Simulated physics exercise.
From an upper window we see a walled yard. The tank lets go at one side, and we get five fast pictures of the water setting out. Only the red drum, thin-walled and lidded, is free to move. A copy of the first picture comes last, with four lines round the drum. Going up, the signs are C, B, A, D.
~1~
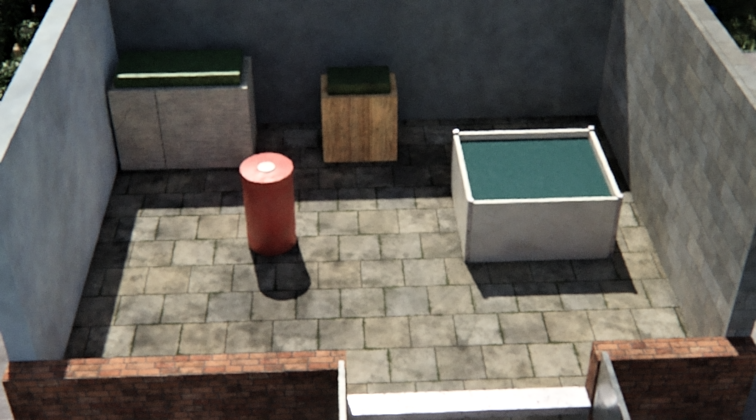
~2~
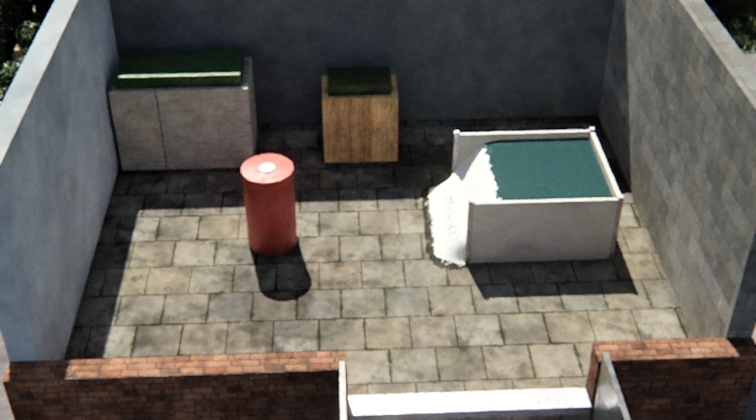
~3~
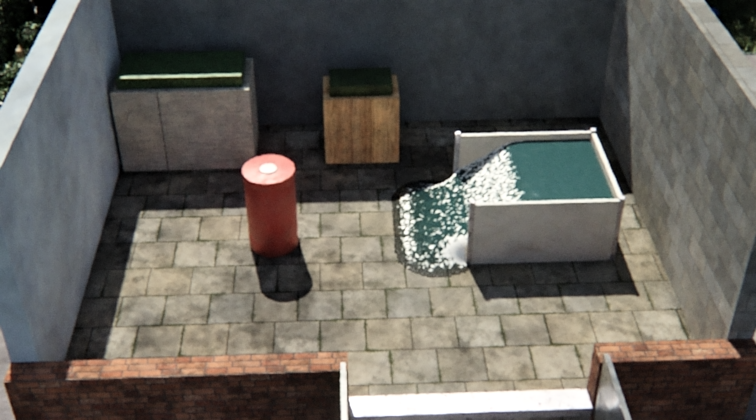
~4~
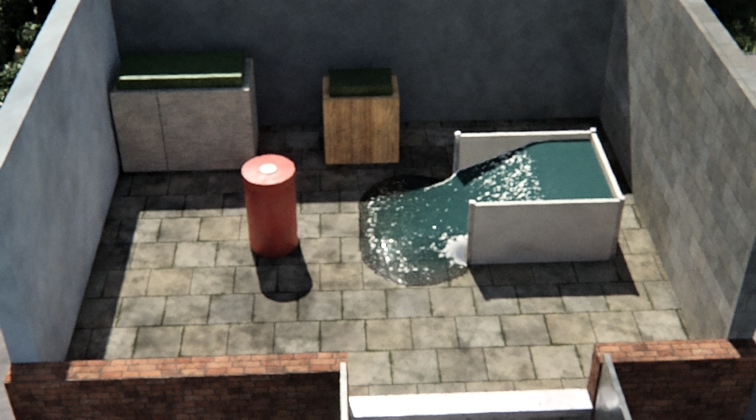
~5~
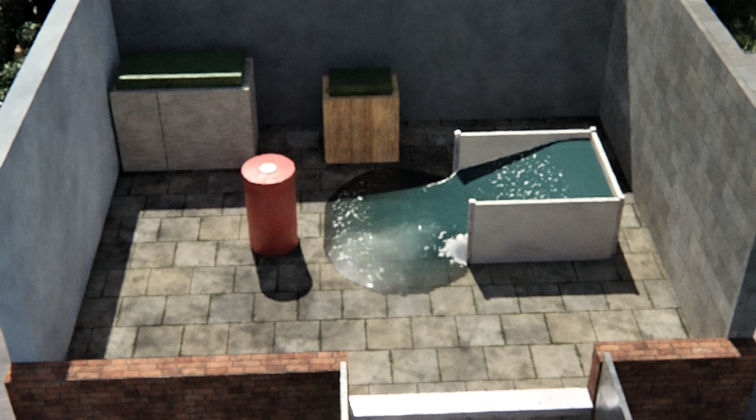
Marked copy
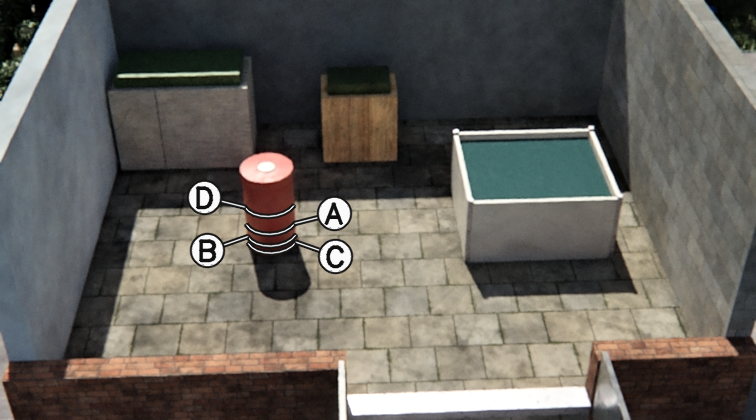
At the start, a red drum stands on the paving of a walled yard, left of a pale tank full of green water. The tank's left side opens and water pours out, frothing white, then spreads leftward in a widening rounded pool toward the drum, which barely shifts.
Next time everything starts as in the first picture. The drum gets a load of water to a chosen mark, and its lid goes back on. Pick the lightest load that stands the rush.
Use level D.
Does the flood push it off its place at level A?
Yes, it does.
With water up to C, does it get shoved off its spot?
Yes, it does.
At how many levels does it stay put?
One of them.
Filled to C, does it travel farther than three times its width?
Yes.
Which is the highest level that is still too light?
A.
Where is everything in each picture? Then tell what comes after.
Lid of the red drum at (266, 167); tank full, its middle at (533, 170); open gate at (469, 350).
Water covers 2 % of the ground and is seen nearest the drum at (439, 236).
Water covers 4 % of the ground and is seen nearest the drum at (405, 240).
Water covers 7 % of the ground and is seen nearest the drum at (369, 242).
Lid of the red drum at (268, 168); water covers 11 % of the ground and is seen nearest the drum at (334, 242).
On the marked copy, A at (270, 234); B at (271, 246); C at (271, 253); D at (268, 216); from the bottom up C, B, A, D.
For level A, it is pushed about half its own width away.
For level B, it is pushed about 3 times its own width away.
For level C, it is pushed about 5 times its own width away.
For level D, it does not move.
